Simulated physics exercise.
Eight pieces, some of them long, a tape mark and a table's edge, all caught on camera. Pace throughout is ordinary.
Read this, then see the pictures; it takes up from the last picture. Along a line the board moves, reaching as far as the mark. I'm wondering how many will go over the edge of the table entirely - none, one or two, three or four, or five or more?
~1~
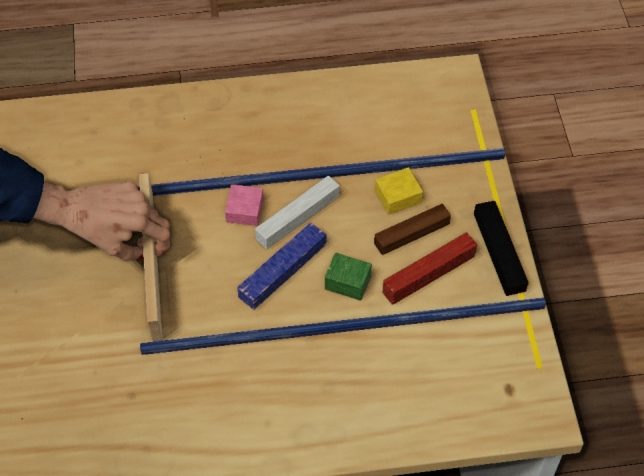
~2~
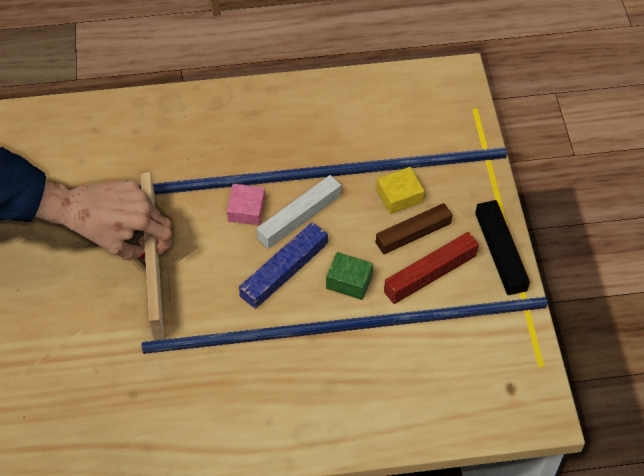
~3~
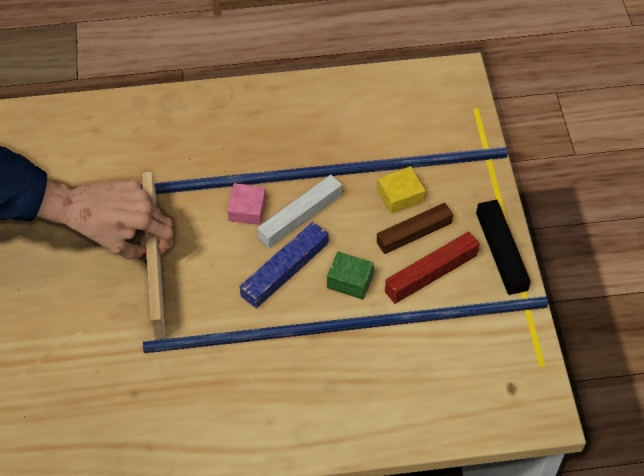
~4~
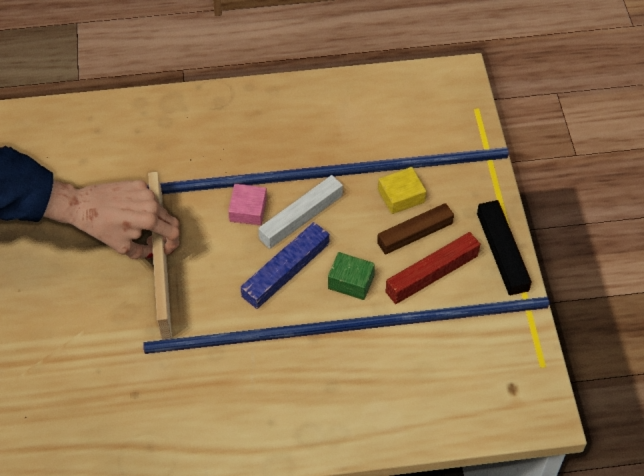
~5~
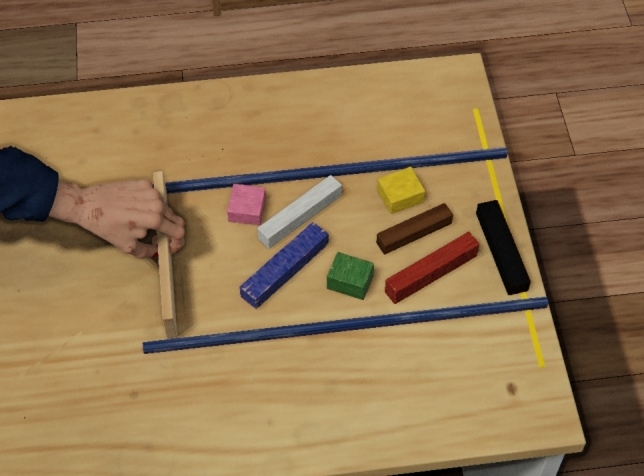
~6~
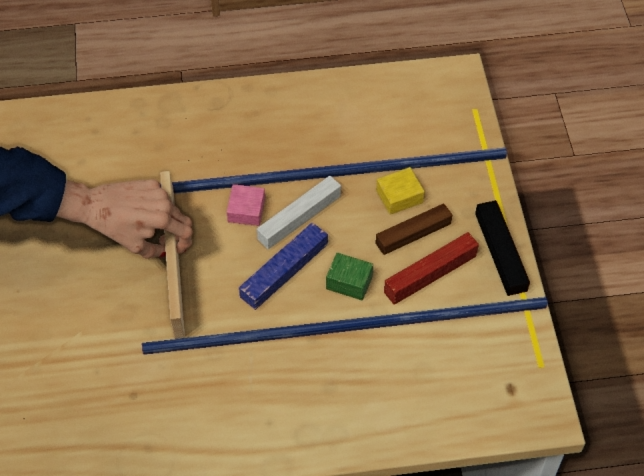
I'd say five or more of them.
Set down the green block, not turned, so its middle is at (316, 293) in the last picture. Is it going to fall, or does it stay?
If so, it ends up falling.
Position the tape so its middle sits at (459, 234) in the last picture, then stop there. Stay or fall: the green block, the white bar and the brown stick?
The green block is still there. The white bar is still there. The brown stick is still there.
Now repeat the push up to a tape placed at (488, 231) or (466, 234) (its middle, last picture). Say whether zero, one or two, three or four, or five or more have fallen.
One after the other: Either three or four, then 3 or 4.
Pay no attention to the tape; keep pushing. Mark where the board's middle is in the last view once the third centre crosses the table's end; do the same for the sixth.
At the first moment about (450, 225), at the next about (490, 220).
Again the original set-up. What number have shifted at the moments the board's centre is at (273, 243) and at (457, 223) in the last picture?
3, then 8.
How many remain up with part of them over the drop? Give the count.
Counting them gives 1.
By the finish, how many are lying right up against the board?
1.
A little later, none off yet; black stick at rest near (502, 247); red bar at rest near (431, 268); brown stick at rest near (414, 229).
Next, none off yet; black stick at rest near (504, 246); red bar shifted a little near (462, 262); brown stick shifted a little near (437, 237).
Later still, one off so far; black stick dropping near (555, 300); red bar shifted about its own width near (539, 250); brown stick shifted about its own width near (512, 234).
When it is over, the number that fall off is five or more; down, blue bar, white bar, green block, yellow block, brown stick, red bar and black stick.
